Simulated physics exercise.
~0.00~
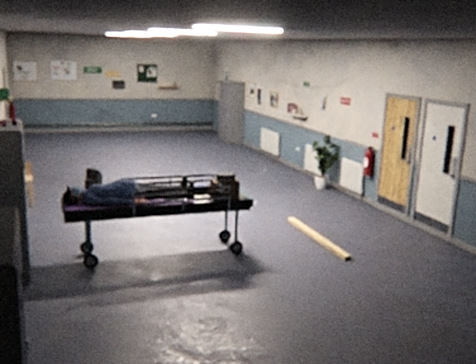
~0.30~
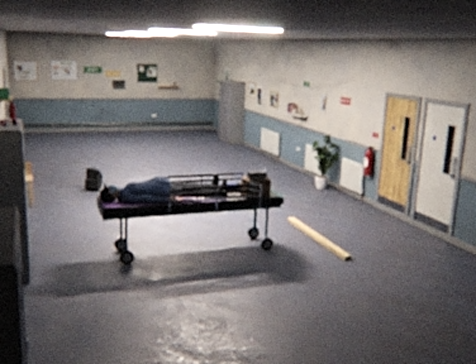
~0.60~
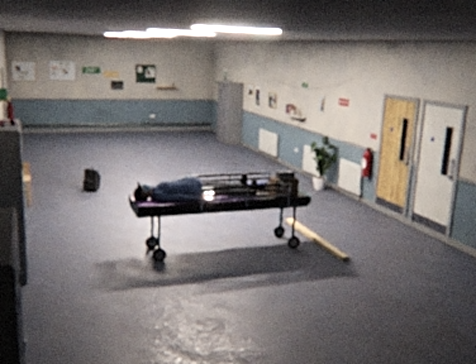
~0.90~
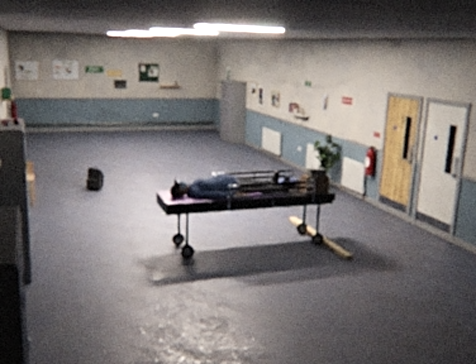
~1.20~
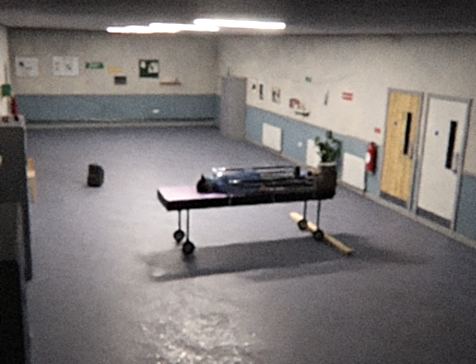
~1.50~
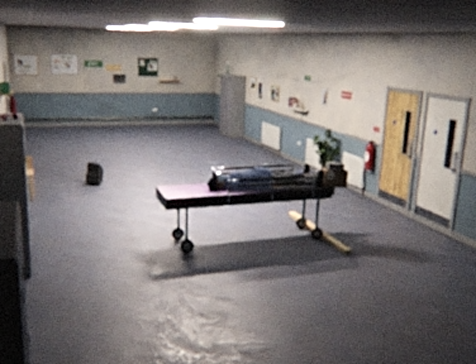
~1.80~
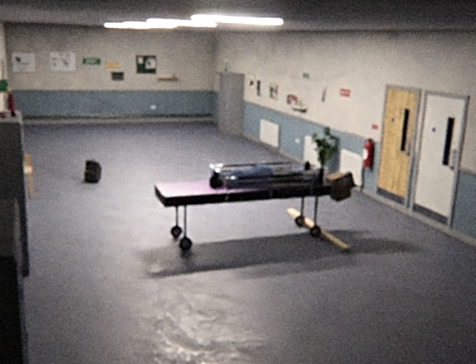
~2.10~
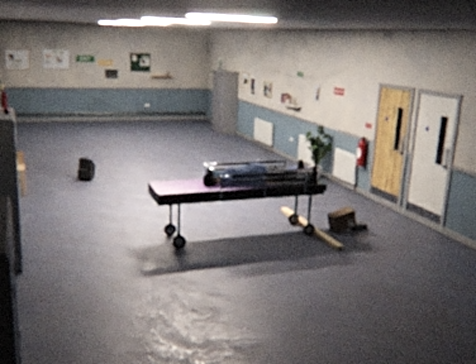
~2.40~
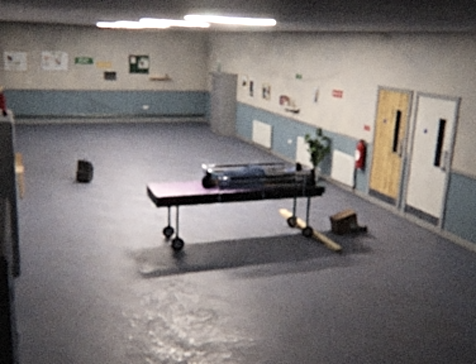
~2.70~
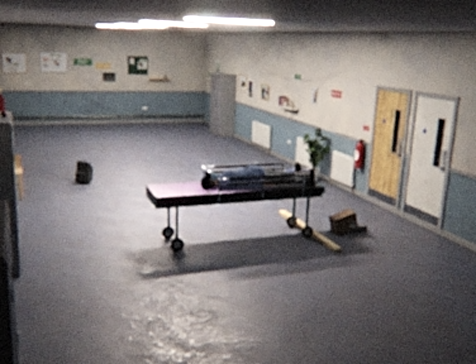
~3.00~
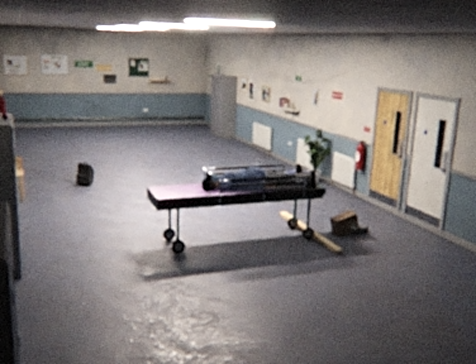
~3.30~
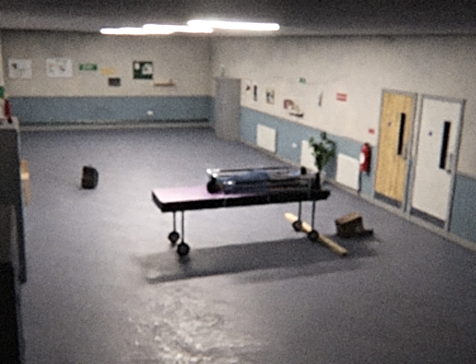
A wheeled stretcher carrying a person in blue rolls rightwards across a grey hall floor, feet first, seen from slightly above by a gently swaying camera. Doors, a red extinguisher and a potted plant line the right wall, while a pale raised sill lies across the stretcher's path and a dark bag sits on the floor behind. The stretcher stops at the sill, but the person slides on towards the foot end, baring the head of the mattress. A brown holdall tips off the foot end with a smaller item and lands upside down. The person comes to rest still aboard.
